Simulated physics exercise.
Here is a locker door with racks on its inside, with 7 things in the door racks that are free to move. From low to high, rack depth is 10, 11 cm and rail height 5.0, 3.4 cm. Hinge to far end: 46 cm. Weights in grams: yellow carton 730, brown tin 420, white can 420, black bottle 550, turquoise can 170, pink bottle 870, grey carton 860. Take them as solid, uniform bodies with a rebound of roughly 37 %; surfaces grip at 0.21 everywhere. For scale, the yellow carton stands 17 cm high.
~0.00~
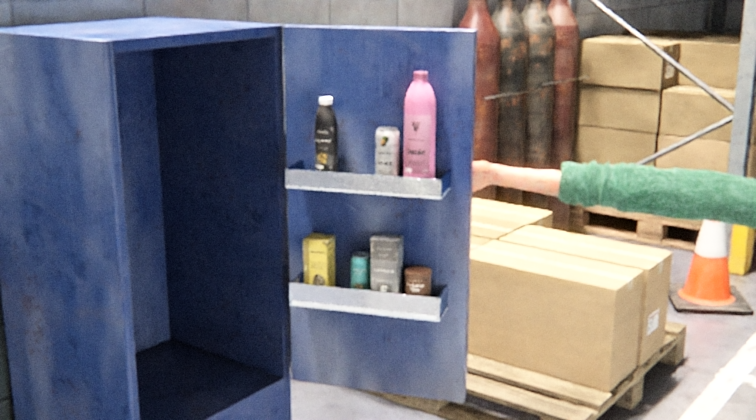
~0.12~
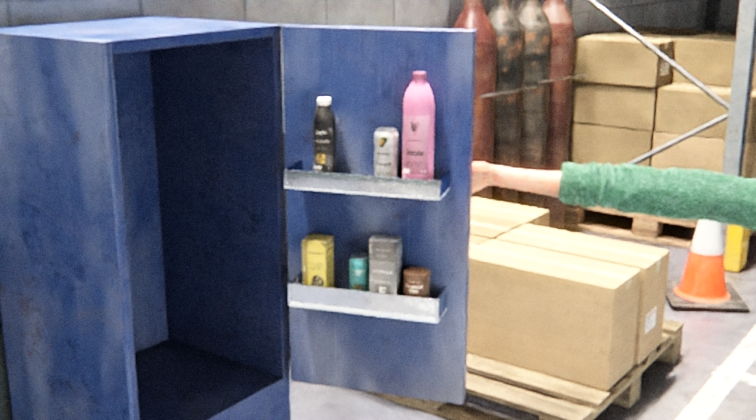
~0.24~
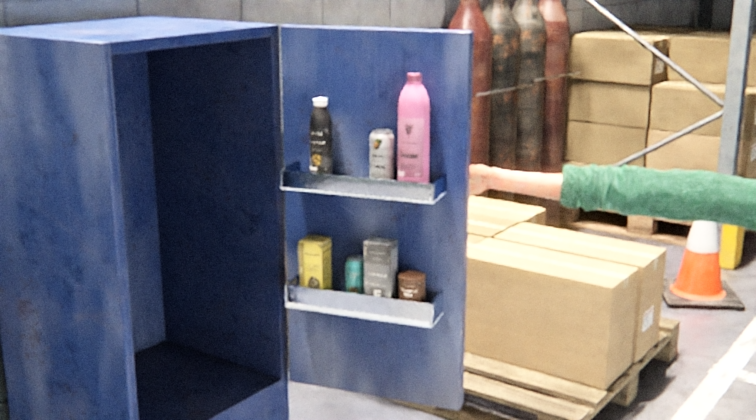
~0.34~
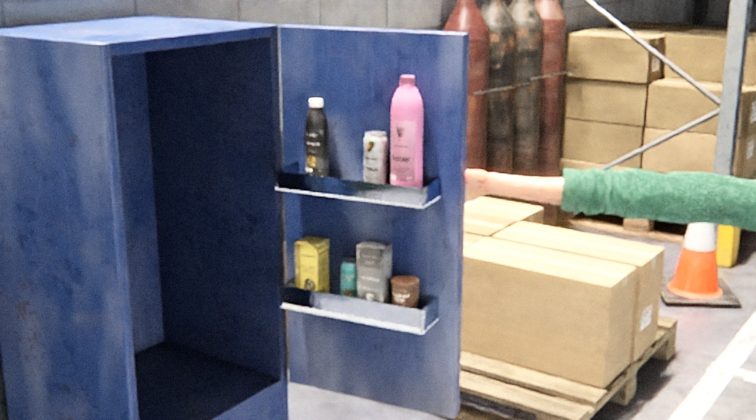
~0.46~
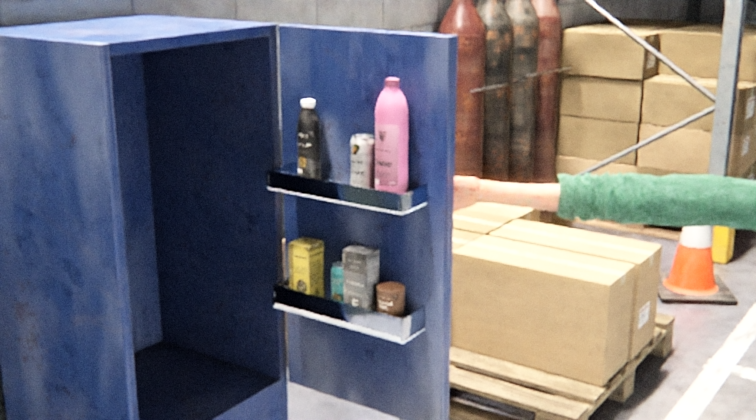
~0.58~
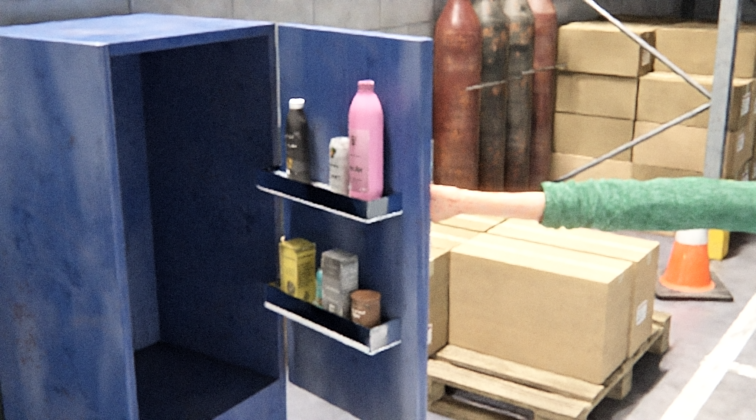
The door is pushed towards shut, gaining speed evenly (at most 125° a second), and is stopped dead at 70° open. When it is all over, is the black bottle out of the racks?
The black bottle remains in the rack.
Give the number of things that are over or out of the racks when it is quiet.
1 of them.
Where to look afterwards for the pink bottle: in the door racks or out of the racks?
The pink bottle finishes out of the racks.
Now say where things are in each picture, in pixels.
In the first frame, door 110° open; black bottle (326, 138); yellow carton (319, 265).
In the second frame, door 109° open; white can (386, 156); turquoise can (361, 278).
In the third frame, door 105° open; pink bottle (414, 132); grey carton (381, 275).
In the fourth frame, door 99° open; yellow carton (312, 269); brown tin (405, 298).
In the fifth frame, door 90° open; white can (363, 164).
In the sixth frame, door 78° open; black bottle (297, 143); pink bottle (366, 144).
Around 1.08 s, door 70° open; pink bottle now out of the racks; black bottle shifted 2 cm near (283, 144); grey carton at 5° to upright.
Around 1.48 s, door 70° open; black bottle shifted 2 cm near (283, 144); grey carton at 5° to upright; turquoise can shifted 3 cm.
Finally (2.6 s), out of the racks, pink bottle; the other 6 still in place (within 5 cm). In the last view, black bottle near (283, 144).
